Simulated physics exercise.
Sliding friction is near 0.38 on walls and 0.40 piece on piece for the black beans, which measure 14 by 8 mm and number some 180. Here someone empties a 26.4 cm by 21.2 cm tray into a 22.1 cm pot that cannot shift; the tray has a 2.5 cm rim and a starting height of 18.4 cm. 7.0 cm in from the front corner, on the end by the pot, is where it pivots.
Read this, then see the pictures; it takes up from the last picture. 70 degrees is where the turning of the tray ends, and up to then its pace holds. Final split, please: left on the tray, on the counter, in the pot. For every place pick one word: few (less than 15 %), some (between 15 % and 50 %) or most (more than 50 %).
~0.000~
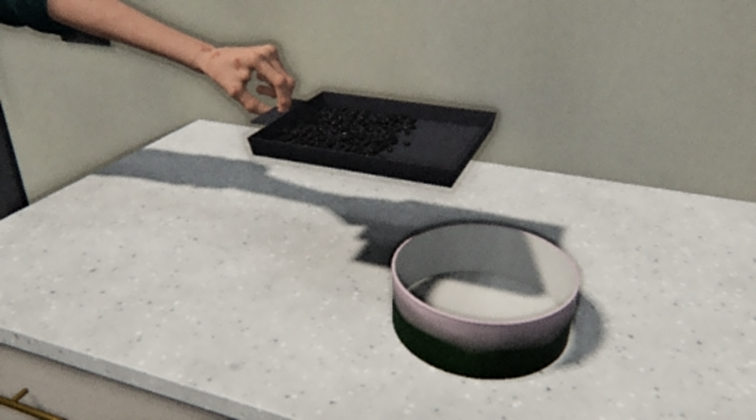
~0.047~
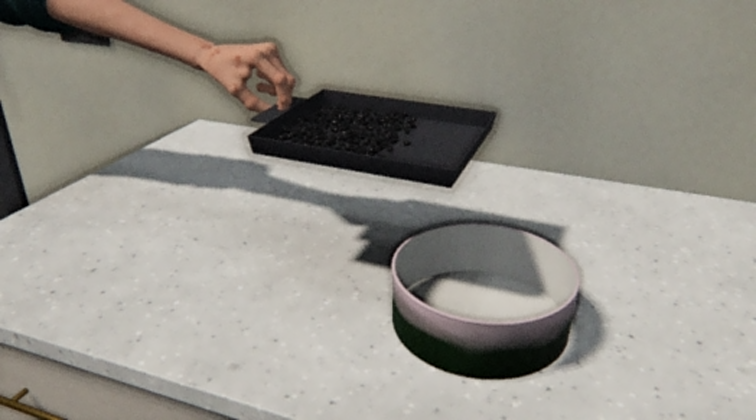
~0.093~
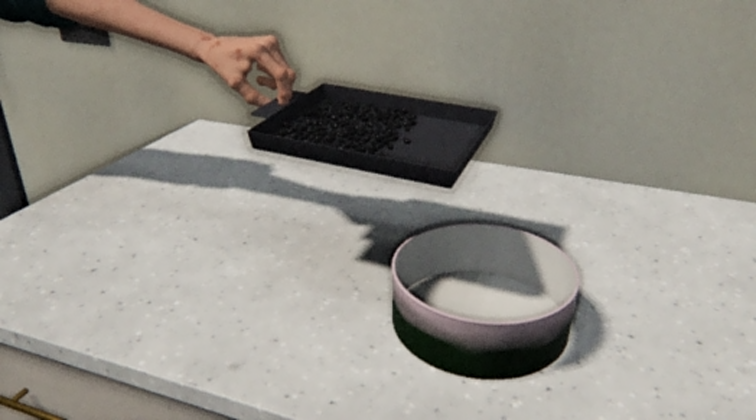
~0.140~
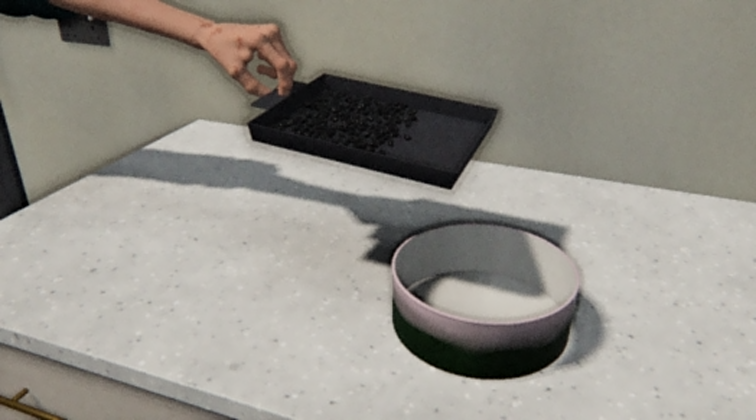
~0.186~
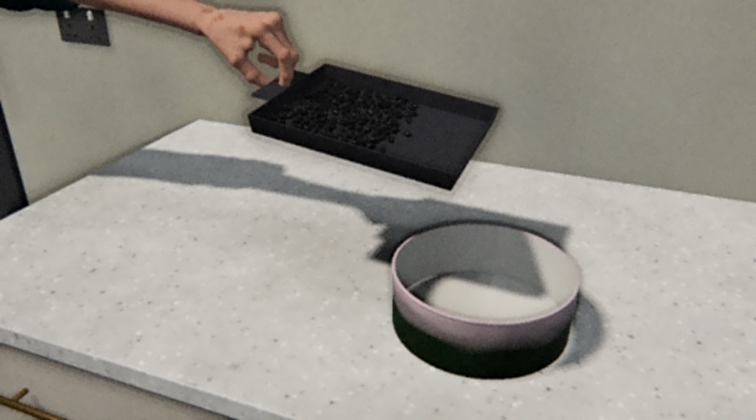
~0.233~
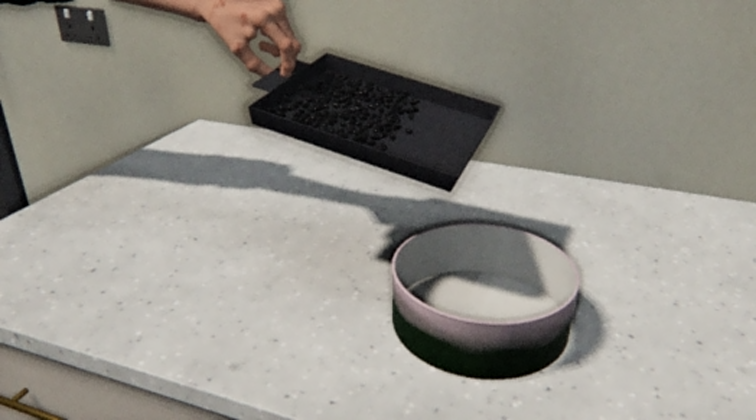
Tray gets most, counter gets few, pot gets some.
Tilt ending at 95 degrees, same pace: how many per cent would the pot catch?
Around 100 %, I reckon.
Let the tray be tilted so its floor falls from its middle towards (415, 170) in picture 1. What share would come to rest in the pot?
Something like 65 per cent of the pieces.
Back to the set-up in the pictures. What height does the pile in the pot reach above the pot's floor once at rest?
Around 1.0 cm above the floor.
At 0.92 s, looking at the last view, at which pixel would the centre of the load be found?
Near pixel (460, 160).
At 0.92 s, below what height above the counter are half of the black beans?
About 20 centimetres.
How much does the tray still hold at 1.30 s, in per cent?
Of the load, some 70 percent.
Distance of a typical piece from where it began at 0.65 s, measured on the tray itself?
Displacement on the tray: Roughly 8 cm.
After 0.65 s, tilt 40 degrees; the tray holds 100 %, the pot 0 %.
After 0.92 s, tilt 58 degrees; the tray holds 90 %, the pot 0 %.
Then, at 1.30 s, tilt 70 degrees; the tray holds 70 %, the pot 30 %.
By 2.3 s all is still; tray 65 %, counter 0 %, pot 35 %.
